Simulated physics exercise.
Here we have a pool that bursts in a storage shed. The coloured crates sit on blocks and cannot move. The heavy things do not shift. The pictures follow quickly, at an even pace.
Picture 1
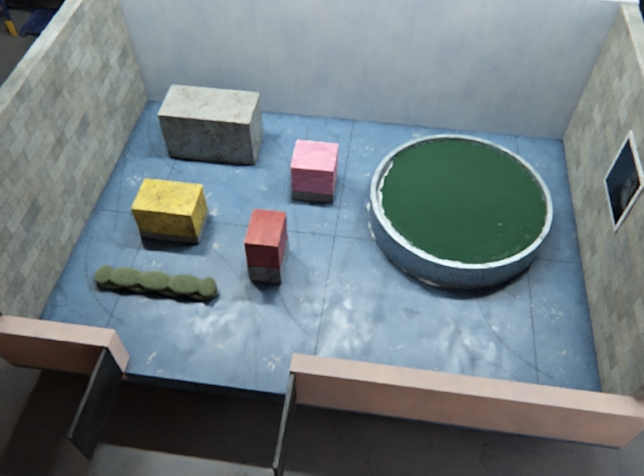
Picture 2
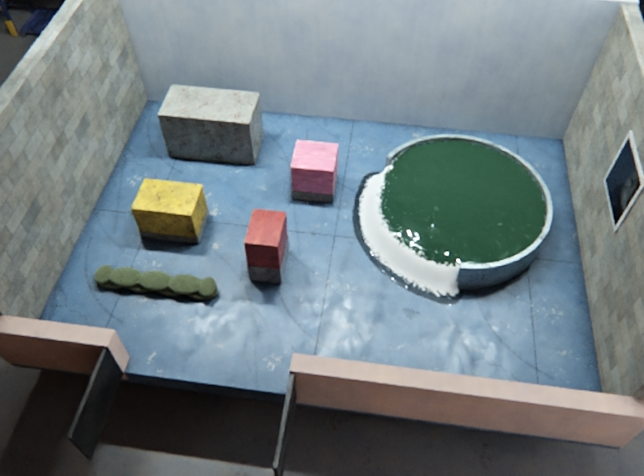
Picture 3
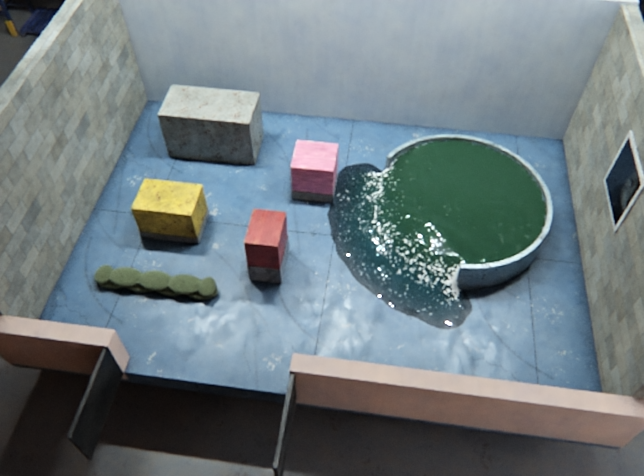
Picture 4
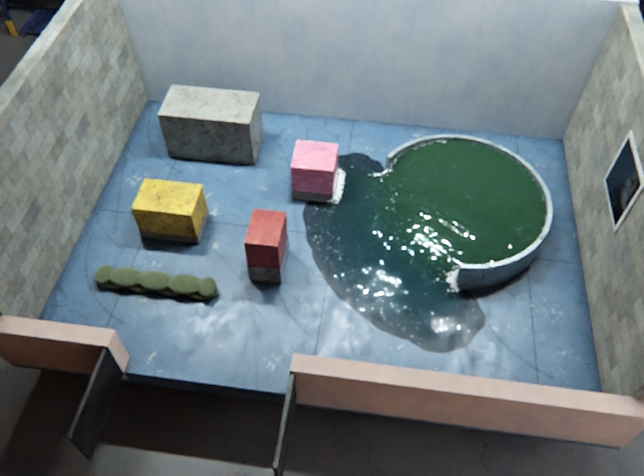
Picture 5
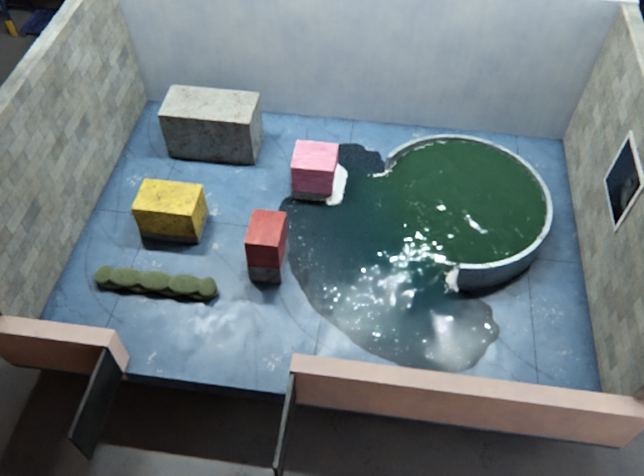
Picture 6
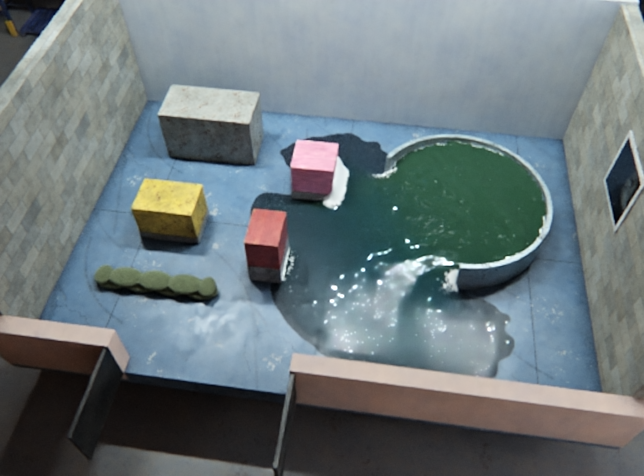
A walled room with a blue tiled floor, like a storage shed, is seen from high above by a still camera. A round pool of green water stands at right, with grey, yellow, pink and red blocks and a low green hedge-like strip to its left. The pool's left side bursts open, and foaming water pours out, spreading darkly leftward and forward around the pink block and reaching the red one.
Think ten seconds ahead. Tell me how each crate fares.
In the end: The yellow crate is wetted; the red crate escapes dry; the pink crate is wetted.
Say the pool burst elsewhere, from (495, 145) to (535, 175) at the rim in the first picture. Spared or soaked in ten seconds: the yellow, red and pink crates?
My reading: The yellow one is spared; the red one keeps dry; the pink one keeps dry.
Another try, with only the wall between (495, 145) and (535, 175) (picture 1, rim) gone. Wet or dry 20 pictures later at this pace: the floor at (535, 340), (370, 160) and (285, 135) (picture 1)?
In that order: Flooded, wet, covered.
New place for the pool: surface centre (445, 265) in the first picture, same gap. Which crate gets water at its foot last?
Last comes the yellow one.
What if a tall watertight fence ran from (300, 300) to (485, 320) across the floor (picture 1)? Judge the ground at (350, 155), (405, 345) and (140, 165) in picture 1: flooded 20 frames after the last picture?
As listed: Awash, free of water, covered.
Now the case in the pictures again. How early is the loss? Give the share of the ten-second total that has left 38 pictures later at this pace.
Some 80 per cent.
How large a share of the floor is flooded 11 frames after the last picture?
Close to 50 %.
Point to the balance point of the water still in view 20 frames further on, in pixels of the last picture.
Roughly at (341, 242).
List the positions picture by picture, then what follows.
The first picture shows the pool at (460, 198) is whole and still.
In the second picture, water pours out at (382, 236) and has run to (454, 299).
In the third picture, water pours out at (381, 237) and has run to (449, 323).
In the fourth picture, water pours out at (381, 238) and has run to (462, 339).
In the fifth picture, the front is at (444, 368), out from the gap at (381, 238).
In the sixth picture, the front is at a hidden place, out from the gap at (381, 238).
A moment on, water covers 40 % of the floor; the yellow crate water round its plinth, the red crate water round its plinth, the pink crate water round its plinth.
Next, water covers 50 % of the floor; the yellow crate water round its plinth, the red crate water round its plinth, the pink crate water round its plinth.
Then, water covers 75 % of the floor; the yellow crate water round its plinth, the red crate water round its plinth, the pink crate water round its plinth.
Later, water covers 95 % of the floor; the yellow crate water round its plinth, the red crate water round its plinth, the pink crate water round its plinth.
In the end, water covers 100 % of the floor; the yellow crate was topped, the red crate stayed above the water, the pink crate was topped.
